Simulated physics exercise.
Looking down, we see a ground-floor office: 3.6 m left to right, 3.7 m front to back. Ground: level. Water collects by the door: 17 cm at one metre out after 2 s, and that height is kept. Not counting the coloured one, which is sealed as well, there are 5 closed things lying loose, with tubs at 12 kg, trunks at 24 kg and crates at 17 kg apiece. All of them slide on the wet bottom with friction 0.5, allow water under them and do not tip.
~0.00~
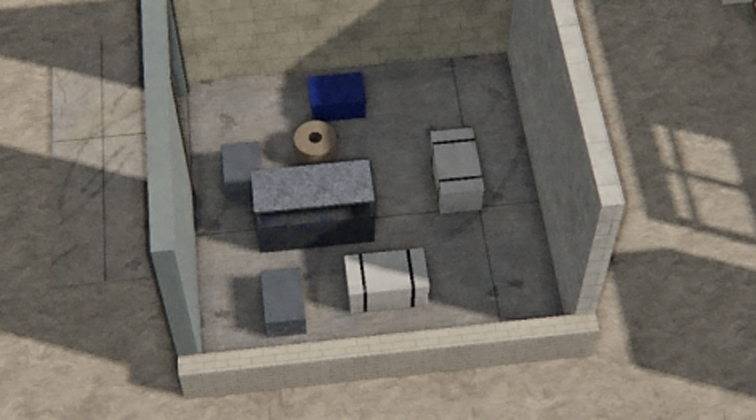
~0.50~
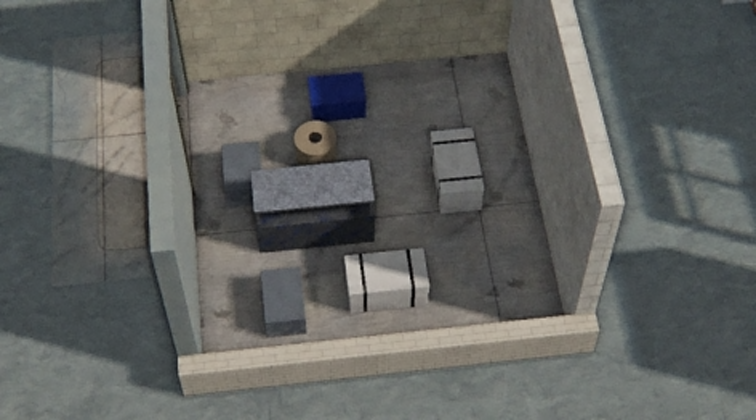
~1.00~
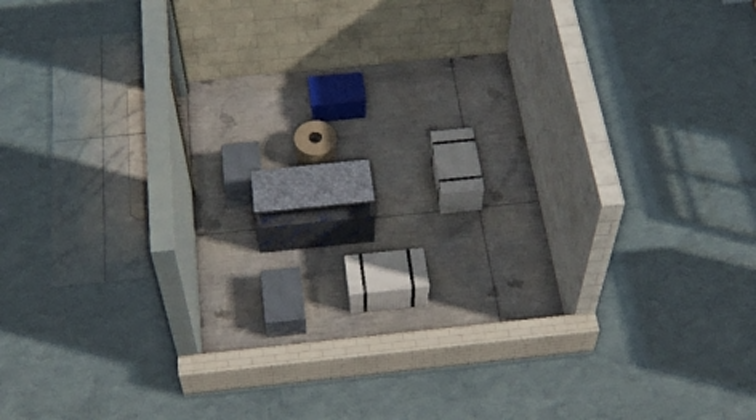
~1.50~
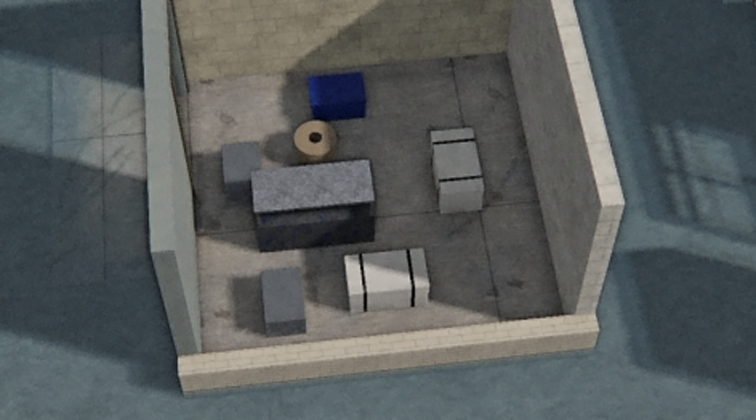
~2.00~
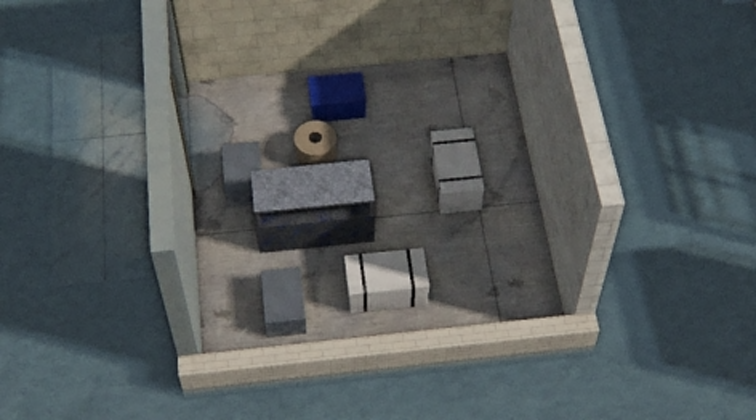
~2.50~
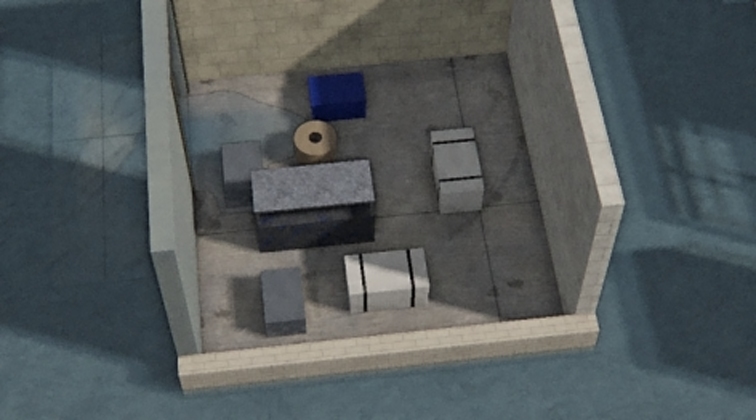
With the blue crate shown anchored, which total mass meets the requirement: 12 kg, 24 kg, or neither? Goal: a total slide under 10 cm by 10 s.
Neither one succeeds.
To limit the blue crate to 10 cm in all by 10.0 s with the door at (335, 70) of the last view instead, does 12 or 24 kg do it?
I'd say neither one will work.
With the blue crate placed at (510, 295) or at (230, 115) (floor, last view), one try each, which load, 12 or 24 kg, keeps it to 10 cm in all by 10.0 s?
The first time both options come up short; the second time both options come up short.
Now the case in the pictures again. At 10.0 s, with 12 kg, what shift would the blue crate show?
Shift: Roughly 250 cm.
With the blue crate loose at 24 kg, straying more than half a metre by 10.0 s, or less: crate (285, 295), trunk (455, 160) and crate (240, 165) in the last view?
In order: Within the mark, above the mark, above the mark.
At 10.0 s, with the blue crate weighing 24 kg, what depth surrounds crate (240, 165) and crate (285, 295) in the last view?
Depth approx. 9 cm / 4 cm.
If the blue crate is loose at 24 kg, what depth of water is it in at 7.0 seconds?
9 cm, roughly.
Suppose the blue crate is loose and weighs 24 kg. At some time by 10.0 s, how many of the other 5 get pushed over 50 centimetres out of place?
By my tally, 3.
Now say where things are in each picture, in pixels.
In the first picture, the blue crate at (337, 89), on the bottom; 0.0 m2 under water; 0 of 6 have shifted.
In the second picture, the blue crate at (337, 89) rests on the ground; 0.0 m2 under water; 0 of 6 have shifted.
In the third picture, the blue crate at (337, 89), on the bottom; 0.0 m2 under water; 0 of 6 have shifted.
In the fourth picture, the blue crate at (337, 89) rests on the ground; 0.0 m2 under water; 0 of 6 have shifted.
In the fifth picture, the blue crate at (337, 89), on the bottom; 0.4 m2 under water; 0 of 6 have shifted.
In the sixth picture, the blue crate at (337, 89), on the bottom; water covers 1.1 m2; 0 of 6 have shifted.
After 3.5 s the blue crate would be 37 cm from its start with 12 kg and 11 cm from its start with 24 kg; 5 cm of water round it then.
After 4.5 s the blue crate would be 133 cm from its start with 12 kg and 44 cm from its start with 24 kg; 7 cm of water round it then.
After 7.0 s the blue crate would be 139 cm from its start with 12 kg and 73 cm from its start with 24 kg; 9 cm of water round it then.
After 10.0 s the blue crate would be 242 cm from its start with 12 kg and 128 cm from its start with 24 kg; 12 cm of water round it then.
